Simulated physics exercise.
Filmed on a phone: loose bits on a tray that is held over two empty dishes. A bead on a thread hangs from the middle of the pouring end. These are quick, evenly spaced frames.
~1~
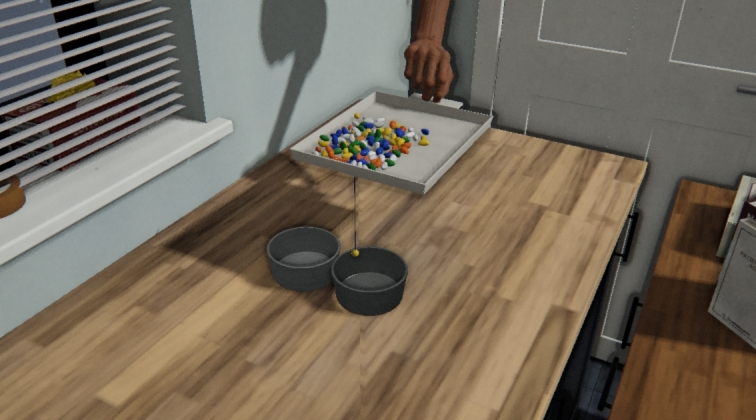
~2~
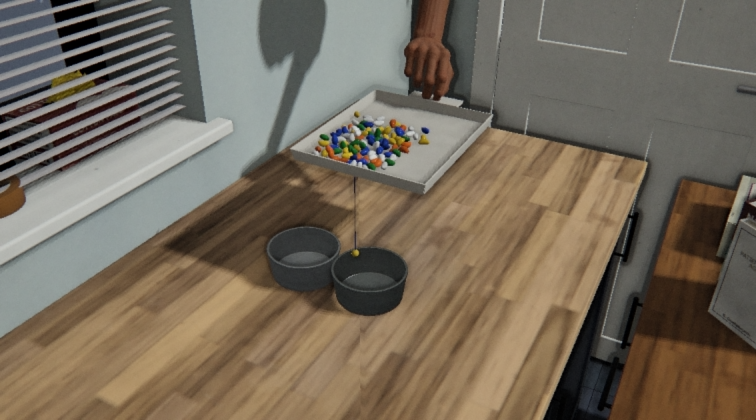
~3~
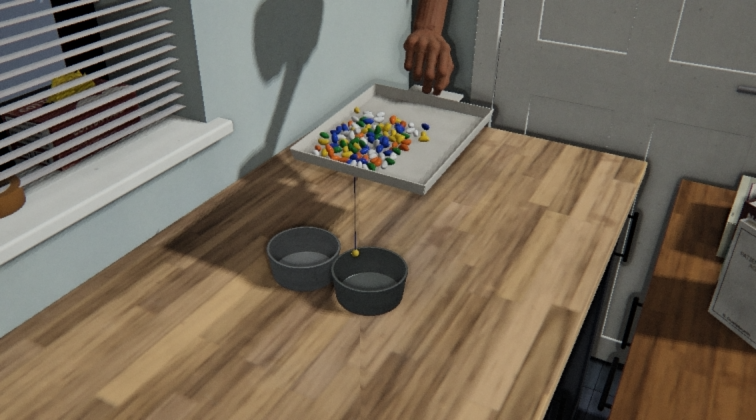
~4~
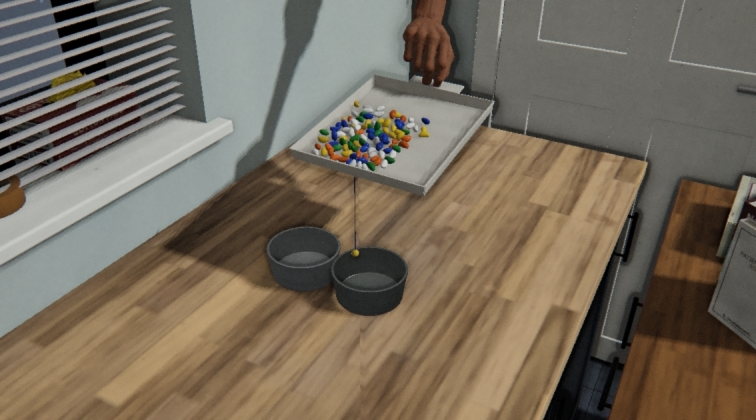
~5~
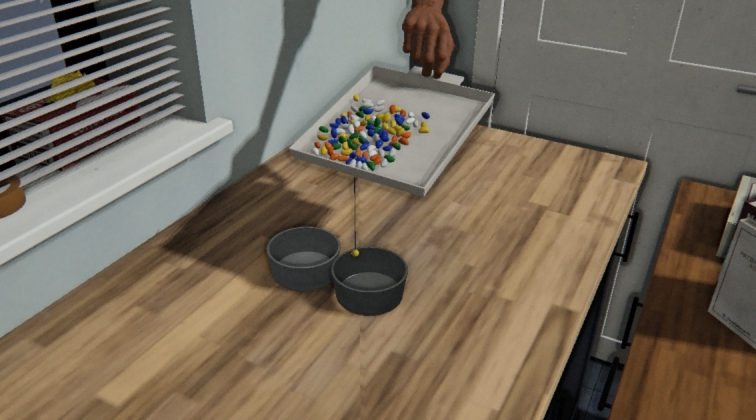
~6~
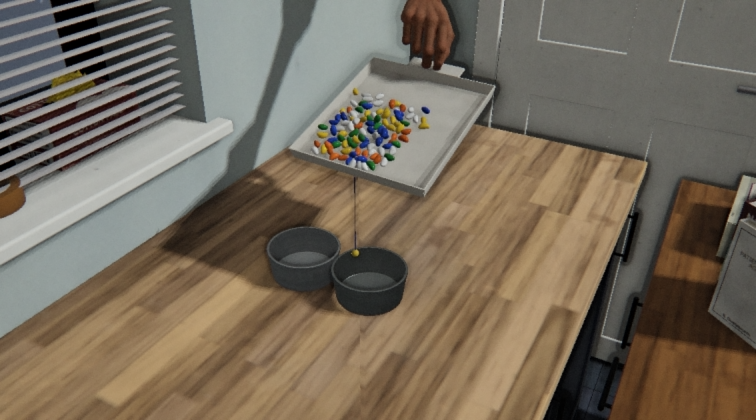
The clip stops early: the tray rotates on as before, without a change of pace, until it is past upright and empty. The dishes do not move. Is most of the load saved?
In the dishes lies under half of it.
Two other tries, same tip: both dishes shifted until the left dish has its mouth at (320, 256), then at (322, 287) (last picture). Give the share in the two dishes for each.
About 40 and 80 per cent.
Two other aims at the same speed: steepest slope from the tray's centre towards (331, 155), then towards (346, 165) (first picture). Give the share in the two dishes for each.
In turn 90 and 50 in a hundred.
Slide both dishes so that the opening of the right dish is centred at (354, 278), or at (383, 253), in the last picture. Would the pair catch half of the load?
First most of it, then the smaller part.
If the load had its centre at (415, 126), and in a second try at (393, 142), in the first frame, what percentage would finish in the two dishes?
In turn 20 and 10 in a hundred.
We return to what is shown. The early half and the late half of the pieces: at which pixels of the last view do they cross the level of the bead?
Early half (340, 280), late half (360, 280).
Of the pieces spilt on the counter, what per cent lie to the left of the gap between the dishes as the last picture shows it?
Near 60 %.
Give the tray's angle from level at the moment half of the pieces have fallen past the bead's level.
At some 110 degrees.
Shortly afterwards, tray tipped steeply; the whole lot on the tray.
Next, tray tipped right over; all but a few on the tray; only a few outside both.
Some moments later, tray tipped past a quarter turn; near a quarter in the right dish; the bulk outside both.
In the end, tray tipped past a quarter turn; near a quarter in the right dish; none at all in the left dish; the bulk outside both.
